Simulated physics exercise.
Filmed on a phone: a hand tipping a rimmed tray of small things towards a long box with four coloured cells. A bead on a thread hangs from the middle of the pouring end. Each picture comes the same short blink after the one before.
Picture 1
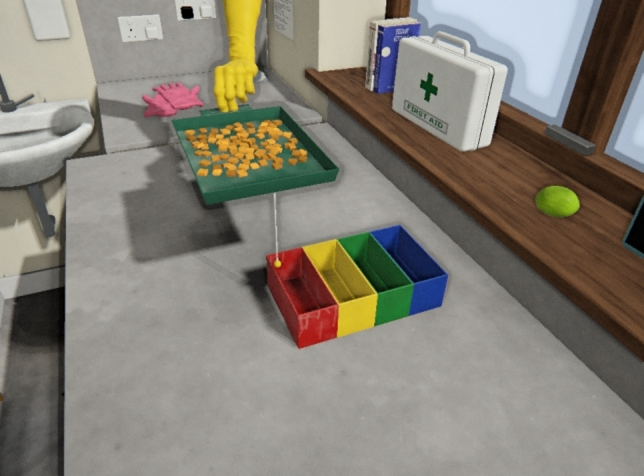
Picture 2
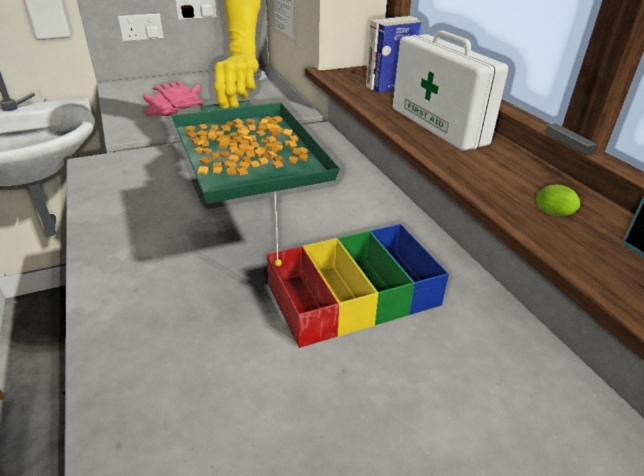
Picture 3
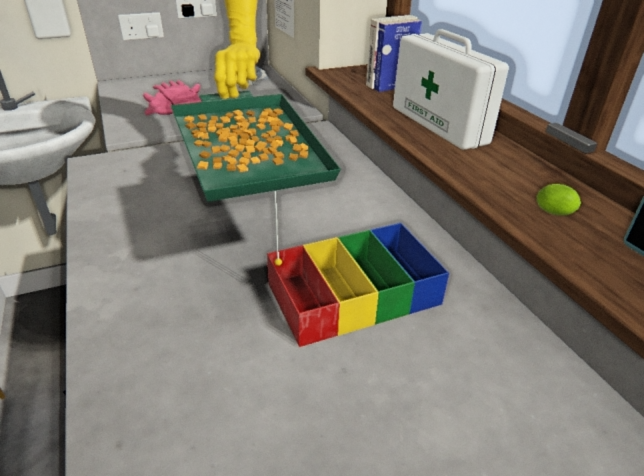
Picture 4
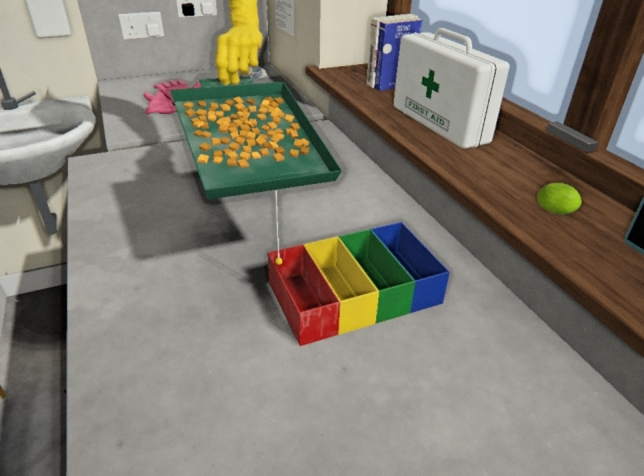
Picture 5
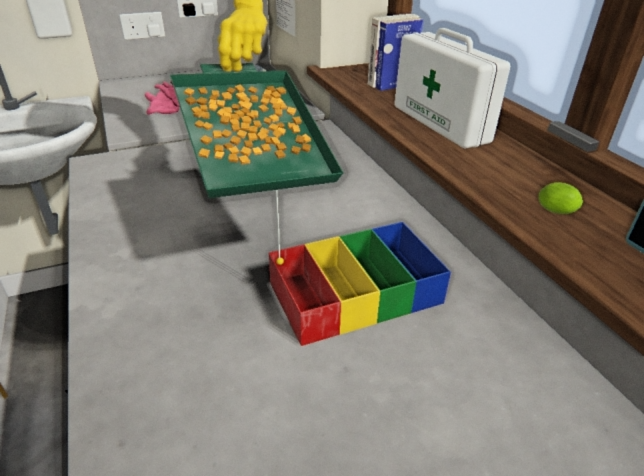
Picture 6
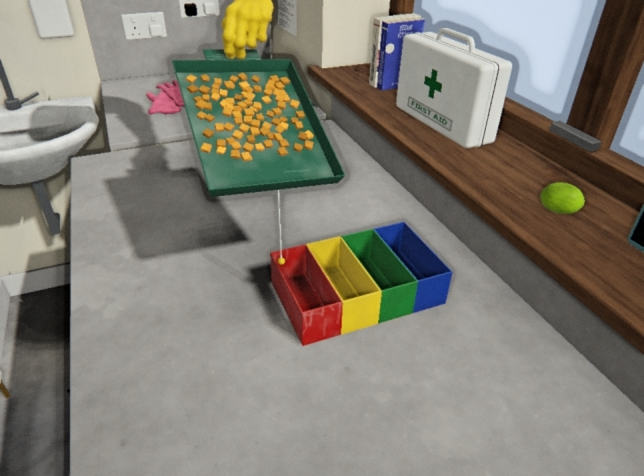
A yellow-gloved hand held a green tray of small orange crackers above a counter near four coloured boxes, then steadily raised its far end, tilting the tray towards the near side, lowest at the right corner.
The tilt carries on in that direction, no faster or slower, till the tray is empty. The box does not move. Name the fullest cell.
The yellow one ends fullest.
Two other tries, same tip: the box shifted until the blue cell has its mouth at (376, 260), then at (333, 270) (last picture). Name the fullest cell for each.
The first try: The green cell. The second: The blue cell.
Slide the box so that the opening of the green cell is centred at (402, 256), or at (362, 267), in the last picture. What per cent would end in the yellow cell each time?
About 20 and 50 per cent.
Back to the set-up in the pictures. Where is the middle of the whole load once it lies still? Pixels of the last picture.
Around (339, 303).
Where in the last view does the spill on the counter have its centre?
Near (294, 344).
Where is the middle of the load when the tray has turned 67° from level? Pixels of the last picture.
Near (307, 175).
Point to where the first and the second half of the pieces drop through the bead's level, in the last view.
The first part at (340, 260); the rest at (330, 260).
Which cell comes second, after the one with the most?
Next in line is red.
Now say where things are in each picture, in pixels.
In the first frame, corners of the pouring end near (206, 191) and (335, 168), level; middle of the load near (244, 146), small crackers; bead on its thread near (277, 264); red cell near (318, 324); yellow cell near (357, 313); green cell near (394, 302); blue cell near (428, 292).
In the second frame, corners of the pouring end near (206, 190) and (336, 167), level; middle of the load near (244, 143).
In the third frame, corners of the pouring end near (207, 188) and (336, 168), tipped barely, lowest at the right corner; middle of the load near (244, 137).
In the fourth frame, corners of the pouring end near (208, 187) and (338, 169), tipped a little, lowest at the right corner; middle of the load near (245, 128).
In the fifth frame, corners of the pouring end near (210, 187) and (339, 171), tipped clearly, lowest at the right corner; middle of the load near (246, 120).
In the sixth frame, corners of the pouring end near (212, 186) and (341, 173), tipped clearly, lowest at the right corner; middle of the load near (249, 113); red cell near (322, 321); yellow cell near (361, 310); green cell near (398, 299); blue cell near (433, 289).
Shortly afterwards, tray tipped steeply; all but a few on the tray; only a few falling or outside the box.
Next, tray tipped past a quarter turn; near half on the tray; near a quarter in the yellow cell; a little in the red cell; only a few in the green cell; near a quarter falling or outside the box.
Some moments later, tray tipped past a quarter turn; near two thirds in the yellow cell; near a quarter in the red cell; only a few in the green cell; a little falling or outside the box.
In the end, tray tipped past a quarter turn; near two thirds in the yellow cell; near a quarter in the red cell; only a few in the green cell; none at all in the blue cell; a little outside the box.
